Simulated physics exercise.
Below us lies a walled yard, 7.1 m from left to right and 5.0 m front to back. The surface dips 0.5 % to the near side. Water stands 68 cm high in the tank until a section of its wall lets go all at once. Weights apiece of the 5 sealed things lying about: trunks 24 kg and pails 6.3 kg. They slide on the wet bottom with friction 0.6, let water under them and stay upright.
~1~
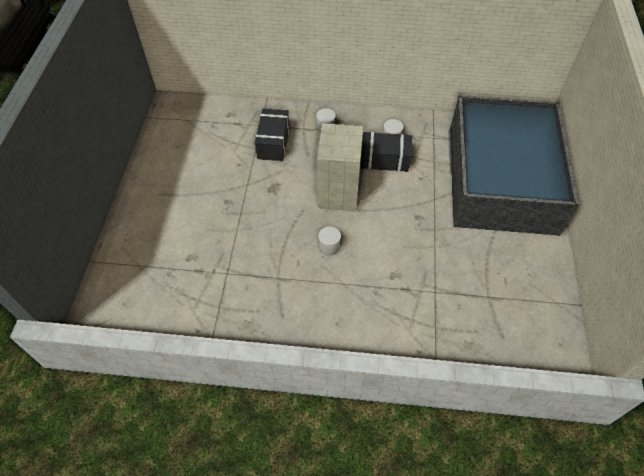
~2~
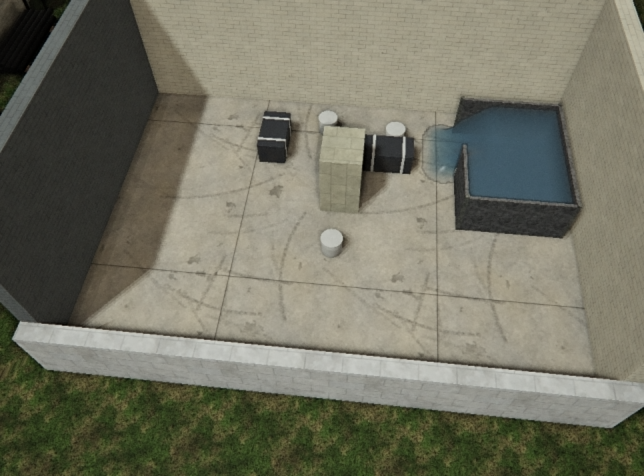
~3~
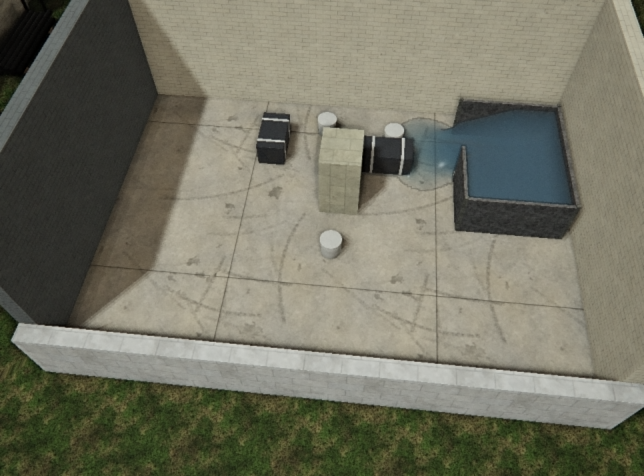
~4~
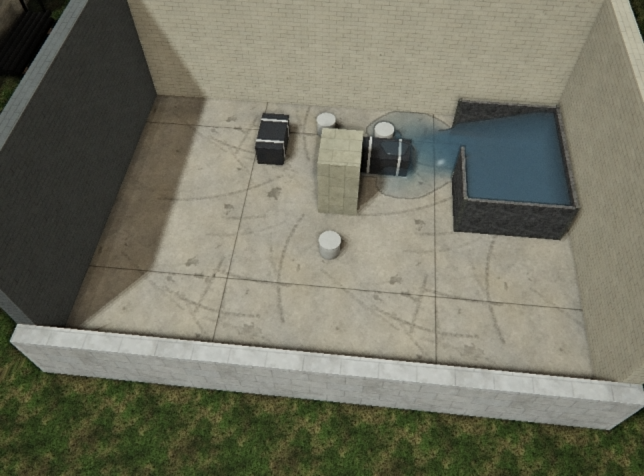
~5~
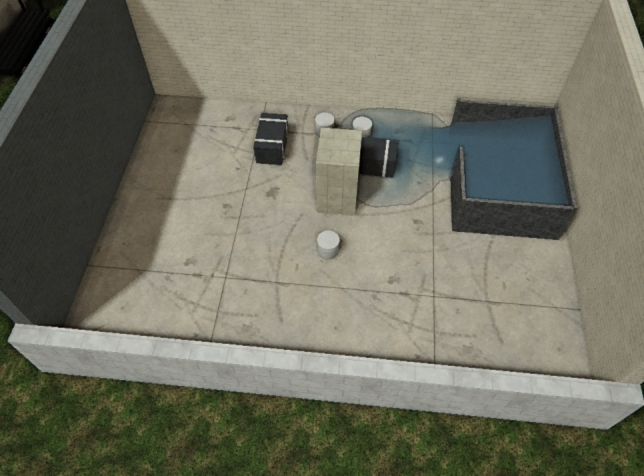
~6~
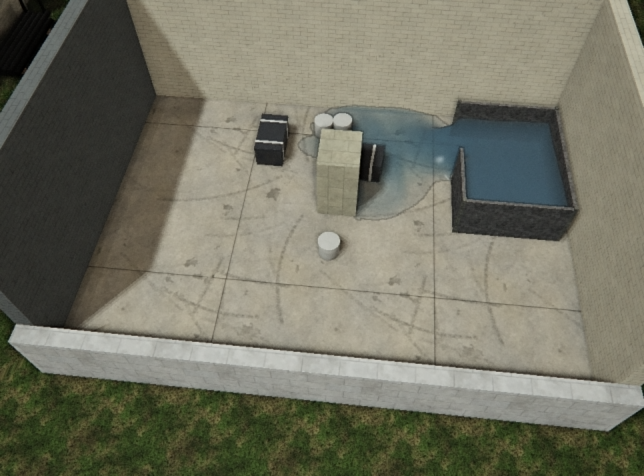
In a walled yard, water poured through a gap in the raised pool at right and spread left across the floor, pushing a white pail and then a dark trunk leftward behind a pale block.
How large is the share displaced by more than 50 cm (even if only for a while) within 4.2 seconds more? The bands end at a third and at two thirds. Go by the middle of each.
Share: Two thirds or above.
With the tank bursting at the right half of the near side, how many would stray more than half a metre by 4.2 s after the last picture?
In that case 1 of them.
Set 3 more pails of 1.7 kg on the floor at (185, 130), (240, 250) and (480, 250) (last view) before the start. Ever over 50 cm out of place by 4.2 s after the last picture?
In that order: Over, under, under.
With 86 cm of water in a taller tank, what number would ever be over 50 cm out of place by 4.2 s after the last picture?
In that case 4 of them.
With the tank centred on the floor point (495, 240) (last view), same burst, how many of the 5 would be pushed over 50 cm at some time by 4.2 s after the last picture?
In that case 5 of them.
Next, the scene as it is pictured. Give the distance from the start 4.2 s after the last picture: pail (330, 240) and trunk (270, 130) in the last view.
In turn: 0 cm, 400 cm.
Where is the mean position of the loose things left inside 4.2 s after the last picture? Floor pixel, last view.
Around (205, 244).
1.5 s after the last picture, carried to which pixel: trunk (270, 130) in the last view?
Near (171, 141).
Then, 0.4 s after the last picture 2 of 5 are over 50 cm from their spots; 0 afloat.
Then, 1.5 s after the last picture 4 of 5 are over 50 cm from their spots; 2 afloat.
Then, 2.8 s after the last picture 4 of 5 are over 50 cm from their spots; 4 afloat.
Then, 4.2 s after the last picture 4 of 5 are over 50 cm from their spots, and 4 have been at some point; 2 afloat.
